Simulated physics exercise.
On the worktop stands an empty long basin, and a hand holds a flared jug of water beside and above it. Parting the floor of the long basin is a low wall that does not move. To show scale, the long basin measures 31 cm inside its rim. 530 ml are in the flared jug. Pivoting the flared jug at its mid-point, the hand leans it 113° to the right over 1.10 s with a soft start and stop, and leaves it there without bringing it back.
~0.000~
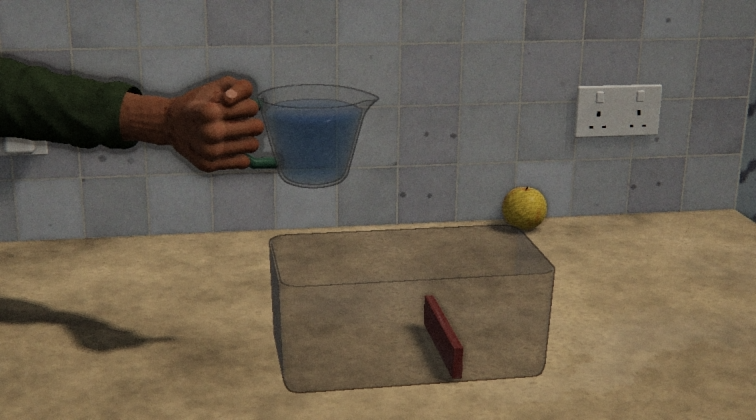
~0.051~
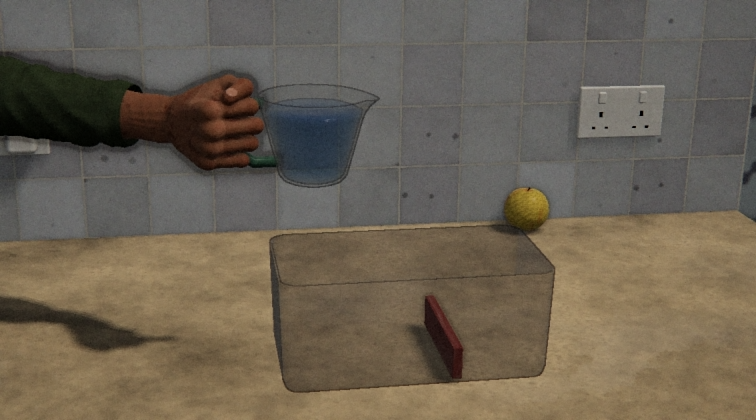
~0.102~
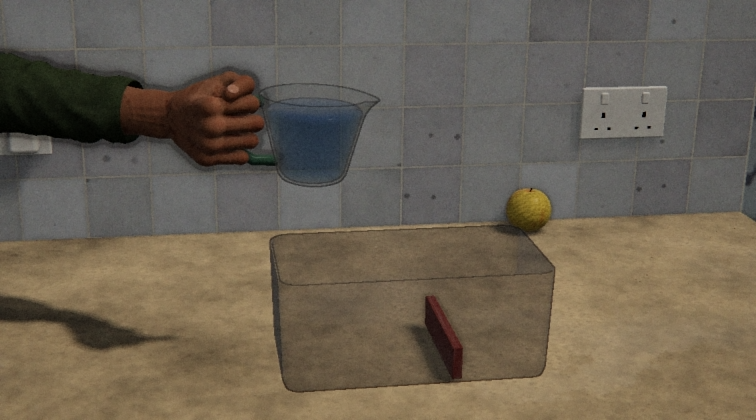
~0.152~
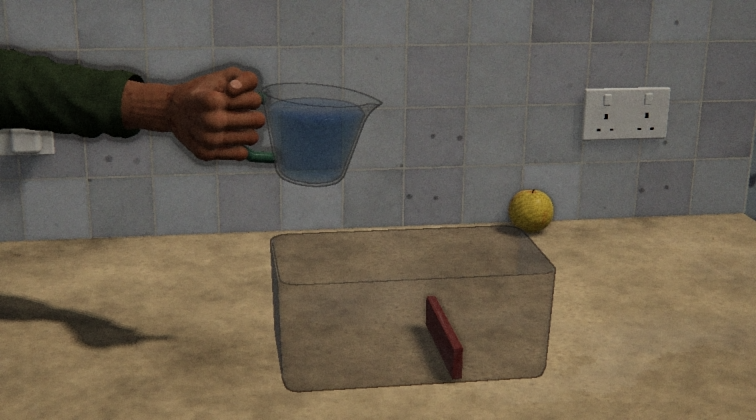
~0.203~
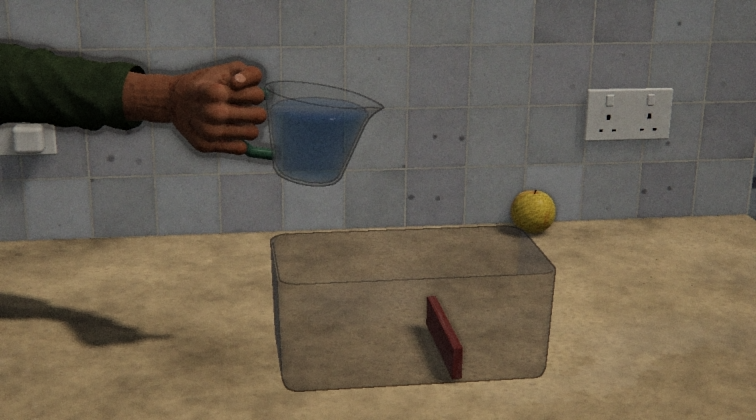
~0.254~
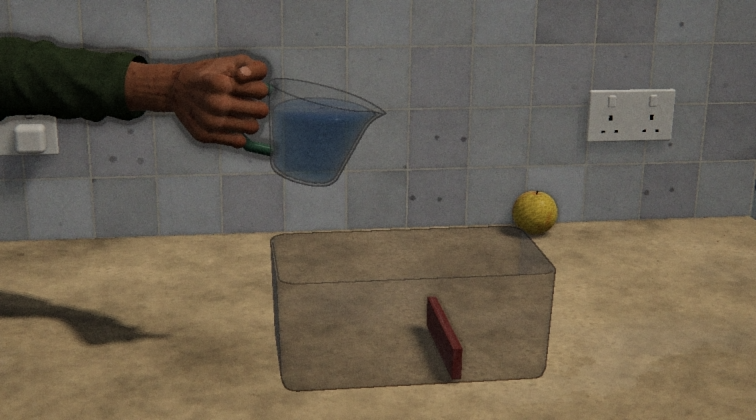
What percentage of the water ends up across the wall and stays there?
About 23 per cent.
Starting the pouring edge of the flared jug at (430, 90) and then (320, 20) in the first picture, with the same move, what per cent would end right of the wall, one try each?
Around 80 per cent first, around 10 per cent next.
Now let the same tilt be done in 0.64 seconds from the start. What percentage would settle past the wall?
Then you'd be looking at around 15 in a hundred.
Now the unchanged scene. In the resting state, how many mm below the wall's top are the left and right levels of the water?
Measured: Left around 26 mm, right around 32 mm.
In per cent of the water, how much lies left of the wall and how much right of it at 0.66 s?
Lab note: Left near 12 %, right near 7.
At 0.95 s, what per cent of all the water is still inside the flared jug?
Near 3 percent, more or less.
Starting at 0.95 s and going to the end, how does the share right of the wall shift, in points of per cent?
A gain, roughly 3 percent.
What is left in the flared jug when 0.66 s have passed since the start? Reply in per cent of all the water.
I'd estimate some 54 % remains.
After 0.66 s the tilt is 74° and 53 per cent is still to pour, 11 is left of the wall and 7 right of it.
After 0.95 s the tilt is 108° and 3 per cent is still to pour, 70 is left of the wall and 20 right of it.
After 1.26 s the tilt is 113° and 0 per cent is still to pour, 76 is left of the wall and 22 right of it.
After 1.60 s the tilt is 113° and 0 per cent is still to pour, 76 is left of the wall and 23 right of it.
In the end 76 per cent lies left of the wall, 23 right of it and 1 outside.
